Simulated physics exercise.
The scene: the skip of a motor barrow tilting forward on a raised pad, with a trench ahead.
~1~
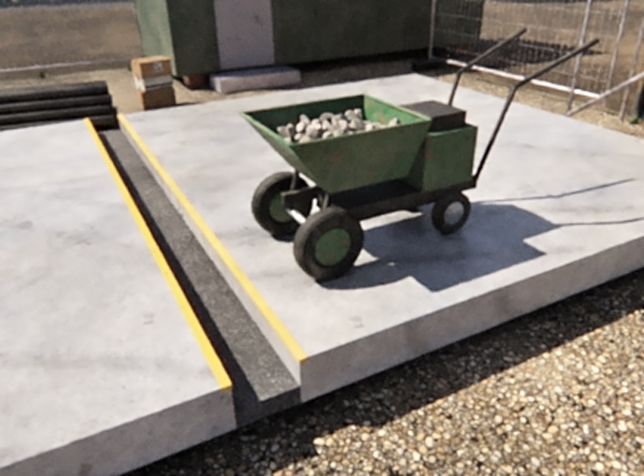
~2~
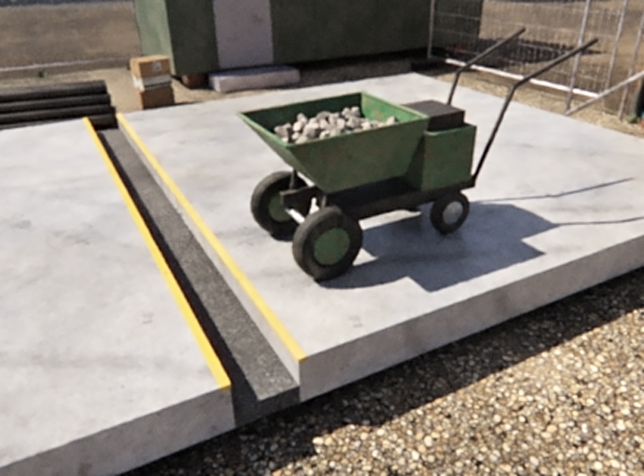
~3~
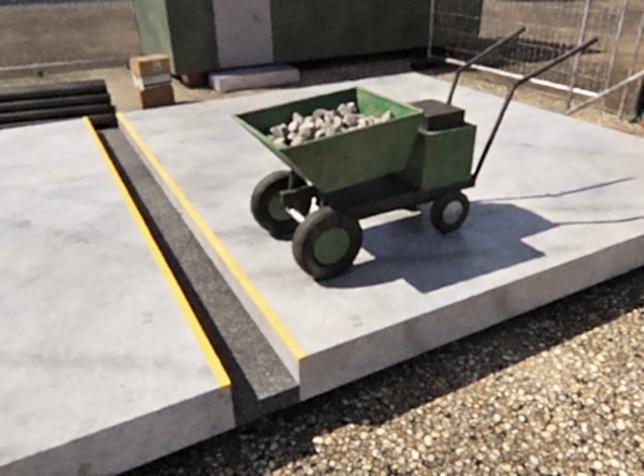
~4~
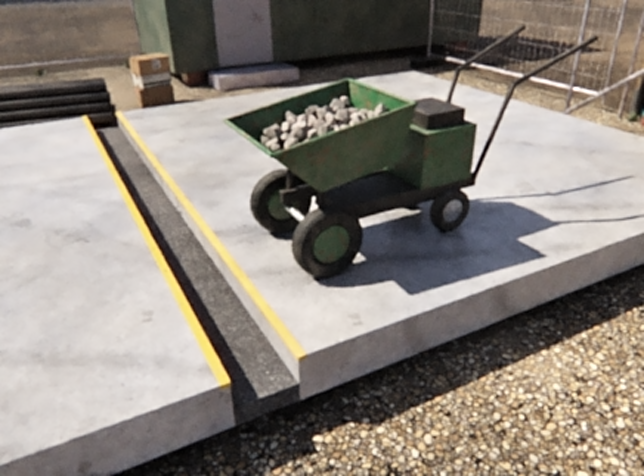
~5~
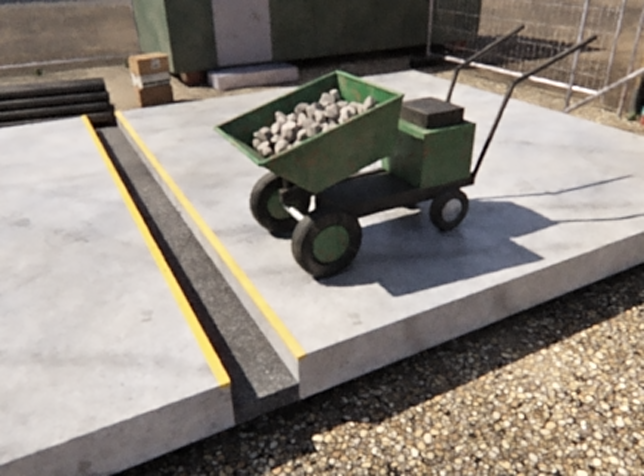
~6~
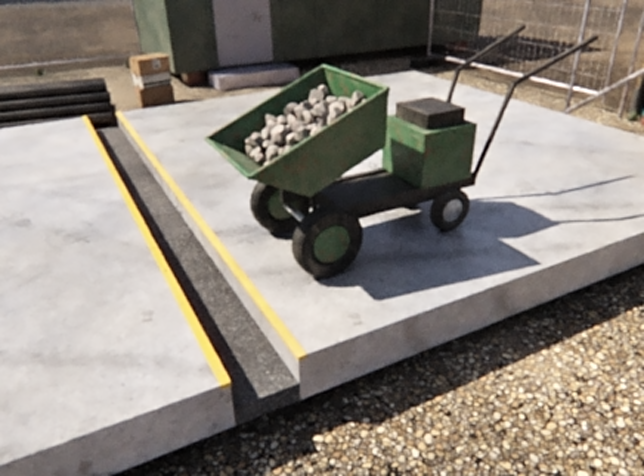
A green skip loaded with broken stones tilts forward to the left on a motor barrow.
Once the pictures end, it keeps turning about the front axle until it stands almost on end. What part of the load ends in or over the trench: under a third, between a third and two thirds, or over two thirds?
Between the edges lies from one third to two thirds of the load.
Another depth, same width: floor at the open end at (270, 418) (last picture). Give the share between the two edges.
Some 70 per cent.
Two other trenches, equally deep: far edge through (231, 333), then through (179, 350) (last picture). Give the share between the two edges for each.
Near 0 % and 80 %.
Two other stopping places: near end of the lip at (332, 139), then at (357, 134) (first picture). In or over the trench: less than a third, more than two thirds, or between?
The first try: Over two thirds. The second: The middle third.
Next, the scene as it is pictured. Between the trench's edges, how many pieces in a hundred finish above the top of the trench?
Close to 20 per cent.
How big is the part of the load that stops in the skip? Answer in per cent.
About 20 per cent.
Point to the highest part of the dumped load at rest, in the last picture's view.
Near (164, 271).
Just after the last frame, skip tipped steeply; every one in the skip.
A moment on, skip tipped right over; the larger part in the skip; about a tenth in or heaped over the trench; about a tenth beyond it.
Further on, skip tipped right over; roughly a quarter in the skip; roughly a third in or heaped over the trench; roughly a third beyond it.
When it is over, skip tipped right over; roughly a quarter in the skip; roughly half in or heaped over the trench; roughly a third beyond it.
